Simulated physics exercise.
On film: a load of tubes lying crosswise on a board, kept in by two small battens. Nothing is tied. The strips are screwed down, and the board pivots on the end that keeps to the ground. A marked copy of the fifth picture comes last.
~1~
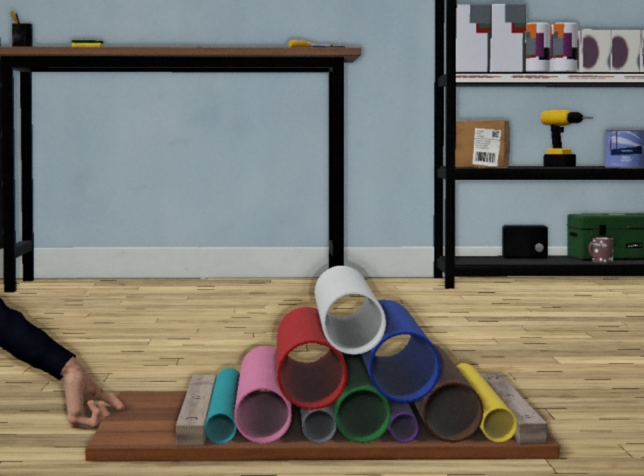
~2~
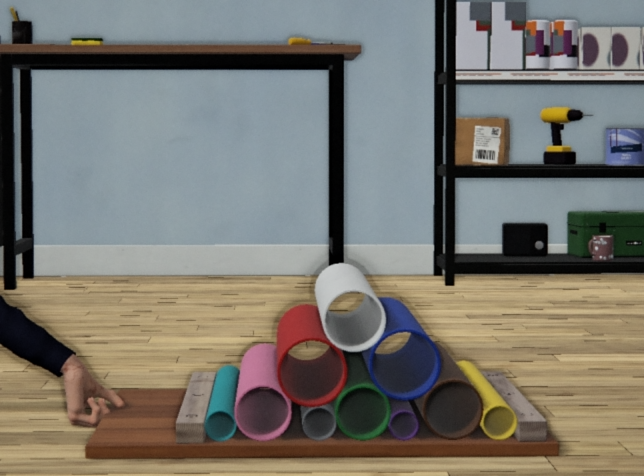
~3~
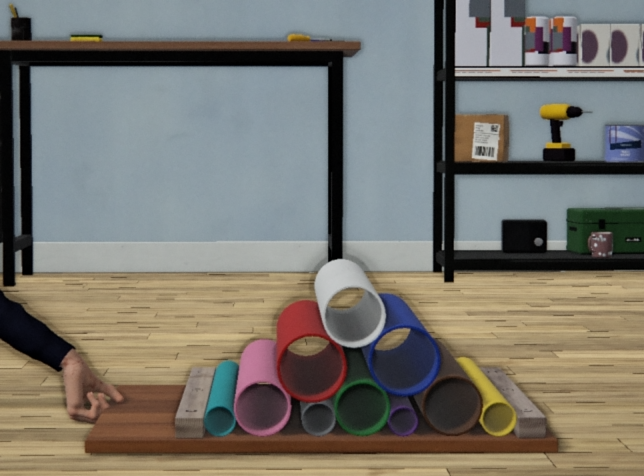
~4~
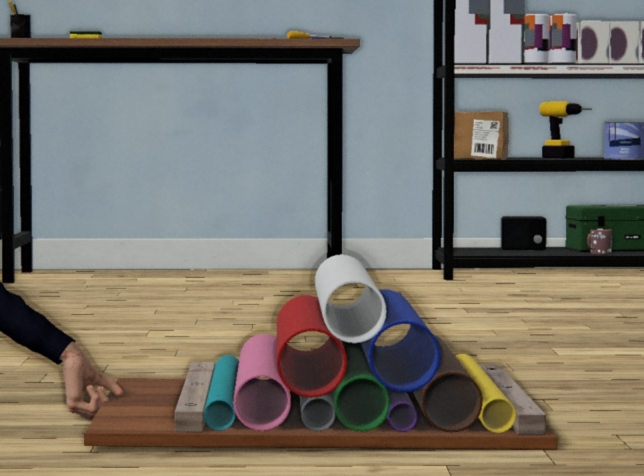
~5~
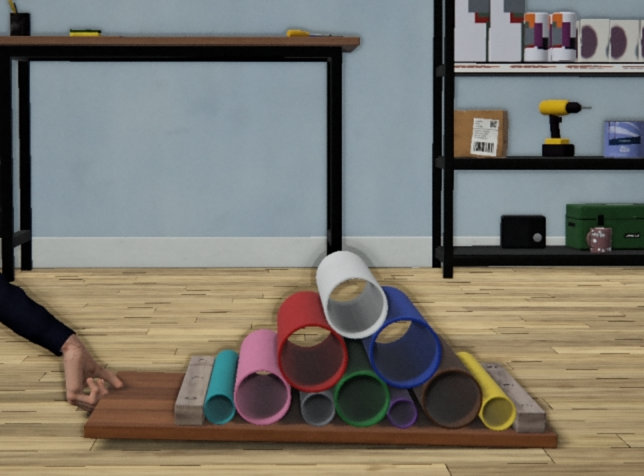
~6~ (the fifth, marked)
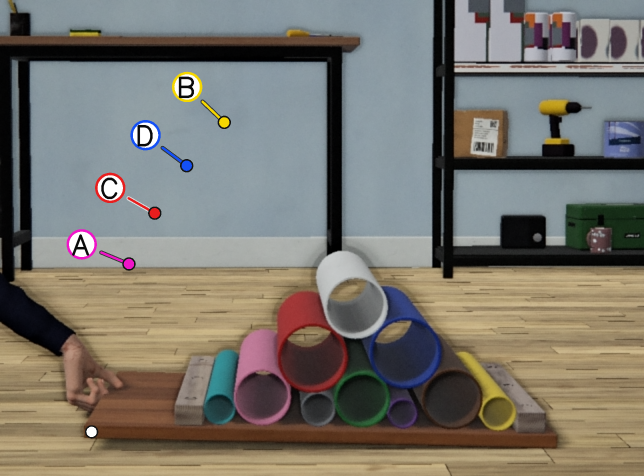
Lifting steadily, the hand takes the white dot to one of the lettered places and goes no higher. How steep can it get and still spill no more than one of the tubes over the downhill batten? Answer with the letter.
Stop at D.
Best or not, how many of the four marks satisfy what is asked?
Three of the four.
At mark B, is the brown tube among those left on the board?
Yes.
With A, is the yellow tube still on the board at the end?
Yes, with A.
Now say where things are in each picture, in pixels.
Grey tube (319, 426); green tube (363, 416), in the first picture.
Brown tube (453, 410), in the second picture.
Board (318, 406); turquoise tube (220, 421); pink tube (263, 408); white tube (354, 316), in the third picture.
Board (317, 401); turquoise tube (220, 415); pink tube (262, 402), in the fourth picture.
Board (318, 396); turquoise tube (220, 409); pink tube (263, 397), in the fifth picture.
On the marked copy, A at (129, 264); B at (224, 122); C at (155, 213); D at (187, 166); the white dot at (92, 432).
With D. Early on, board at 20°.
Further on, board at 37°.
At the end, board at 37°, none over the low batten.
As for the rest, A none over the low batten; B three over the low batten (red, blue, white); C none over the low batten.
